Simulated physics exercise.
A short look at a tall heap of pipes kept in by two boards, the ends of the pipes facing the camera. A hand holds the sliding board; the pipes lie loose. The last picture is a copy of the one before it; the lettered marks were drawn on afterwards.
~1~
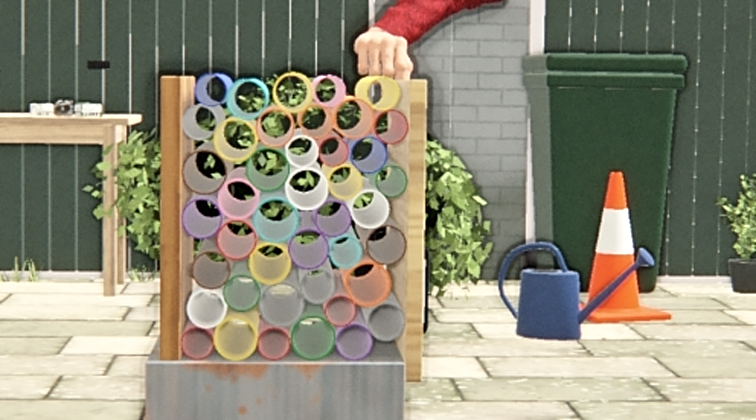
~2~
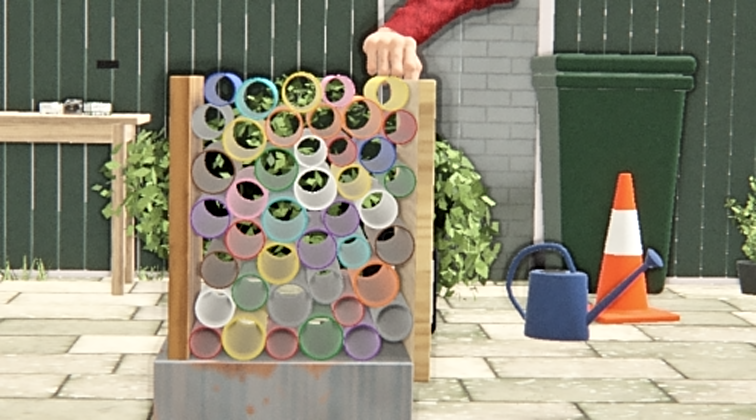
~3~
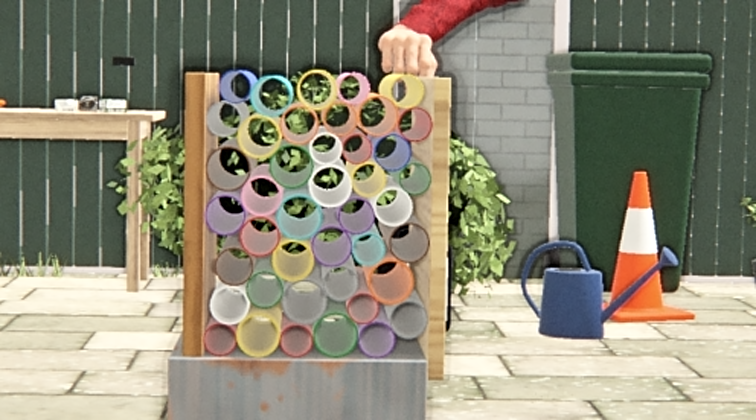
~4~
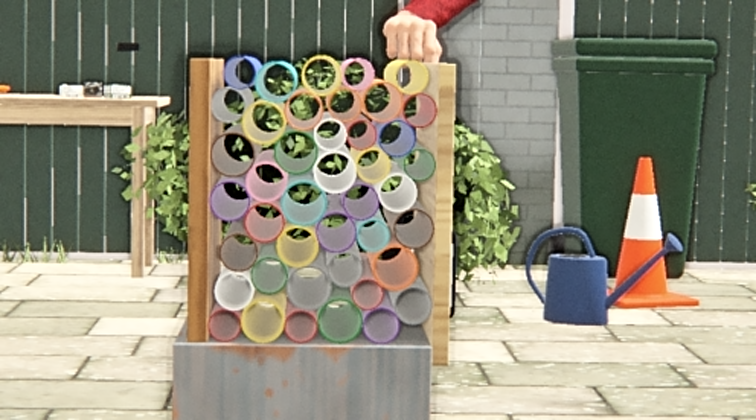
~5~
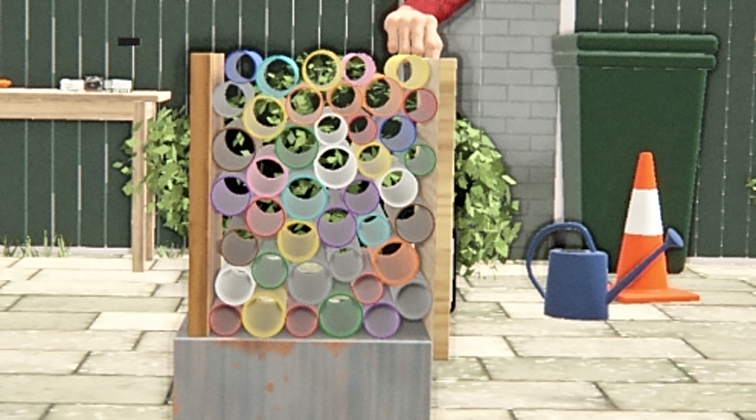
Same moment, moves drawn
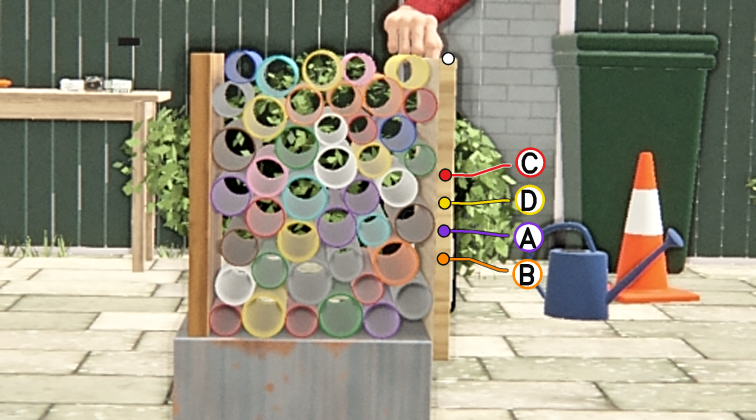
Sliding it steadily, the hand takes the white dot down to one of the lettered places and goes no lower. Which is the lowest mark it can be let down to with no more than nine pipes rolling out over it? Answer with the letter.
The last mark within the limit is D.
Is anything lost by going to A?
At A: Yes.
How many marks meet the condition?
Two of the four.
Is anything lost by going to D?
At D: Yes.
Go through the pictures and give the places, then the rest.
In the first picture, side board (404, 218); a red pipe (198, 343); a grey pipe (386, 322).
In the second picture, a grey pipe (394, 322); a grey pipe (326, 286).
In the third picture, a brown pipe (234, 267); a purple pipe (356, 216).
In the fourth picture, a yellow pipe (373, 165); a yellow pipe (263, 123).
In the fifth picture, an orange pipe (383, 97); a pink pipe (359, 70); side board (432, 197).
On the marked copy, A at (444, 231); B at (444, 259); C at (446, 175); D at (445, 203); the white dot at (449, 59).
With D. Early on, top of the board (438, 125).
Further on, top of the board (436, 199).
At the end, top of the board (436, 203), eight out over the board.
As for the rest, A more than nine out over the board; B more than nine out over the board; C two out over the board.
